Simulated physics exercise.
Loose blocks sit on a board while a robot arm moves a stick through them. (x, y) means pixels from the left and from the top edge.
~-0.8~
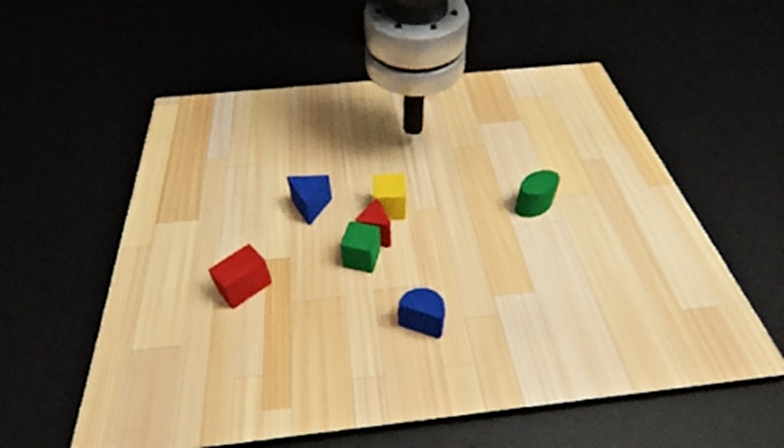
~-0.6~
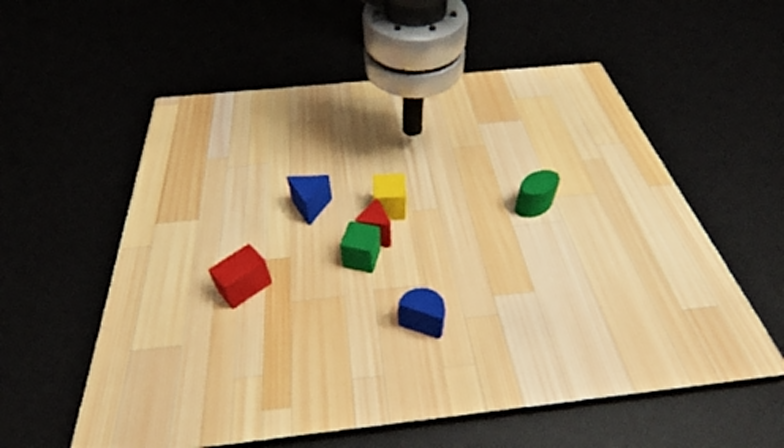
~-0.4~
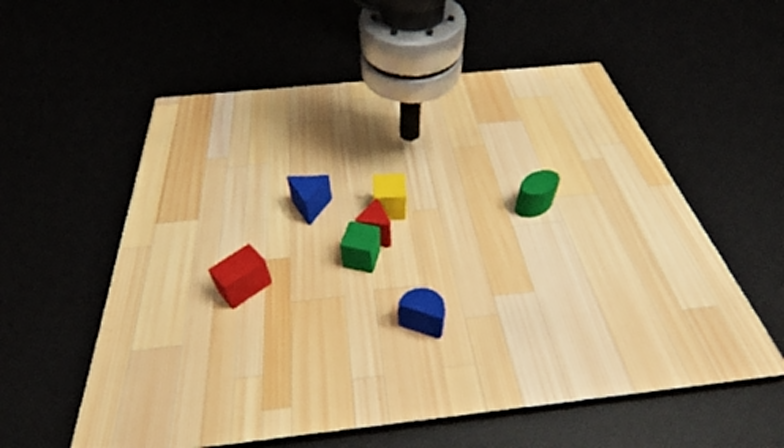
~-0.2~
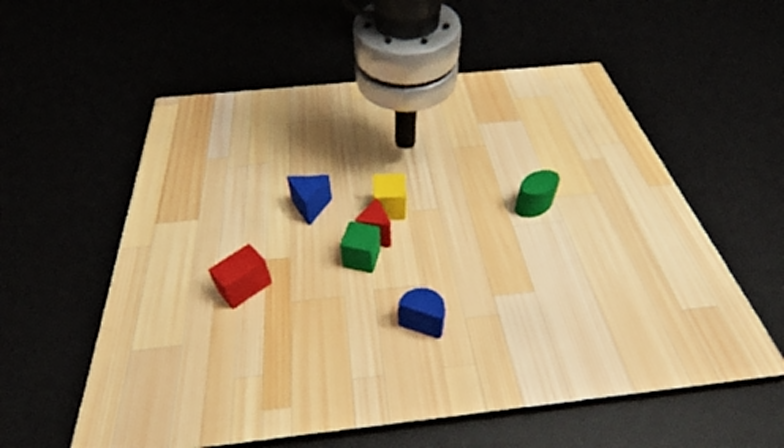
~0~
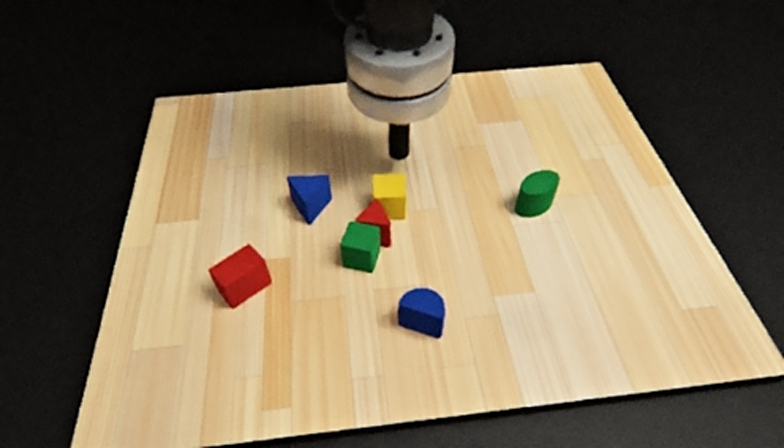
In this clip, a robot arm holding a dark stick moves slightly left and toward the viewer above a wooden board, nearing the yellow block, while the scattered red, blue, green and yellow blocks stay still.
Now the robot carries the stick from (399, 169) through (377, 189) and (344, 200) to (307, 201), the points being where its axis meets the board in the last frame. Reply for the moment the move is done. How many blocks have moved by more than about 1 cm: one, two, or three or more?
By the end, one block will have moved.
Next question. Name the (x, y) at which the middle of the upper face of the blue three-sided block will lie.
I'd guess (279, 183).
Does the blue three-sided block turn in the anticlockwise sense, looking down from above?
Short answer: Yes.
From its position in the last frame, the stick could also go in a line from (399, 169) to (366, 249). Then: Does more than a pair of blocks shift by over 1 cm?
Yes, I think so.
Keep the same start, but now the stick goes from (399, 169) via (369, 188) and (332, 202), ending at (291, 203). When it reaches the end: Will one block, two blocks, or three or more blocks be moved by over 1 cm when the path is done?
The answer is a single block.
What follows on the original path. One third of the way, stick (375, 174); nothing pushed yet.
Two thirds of the way, stick (341, 185); nothing pushed yet.
At the end, stick (304, 186); blue three-sided block (279, 183), turned 50° anticlockwise; yellow square not moved.
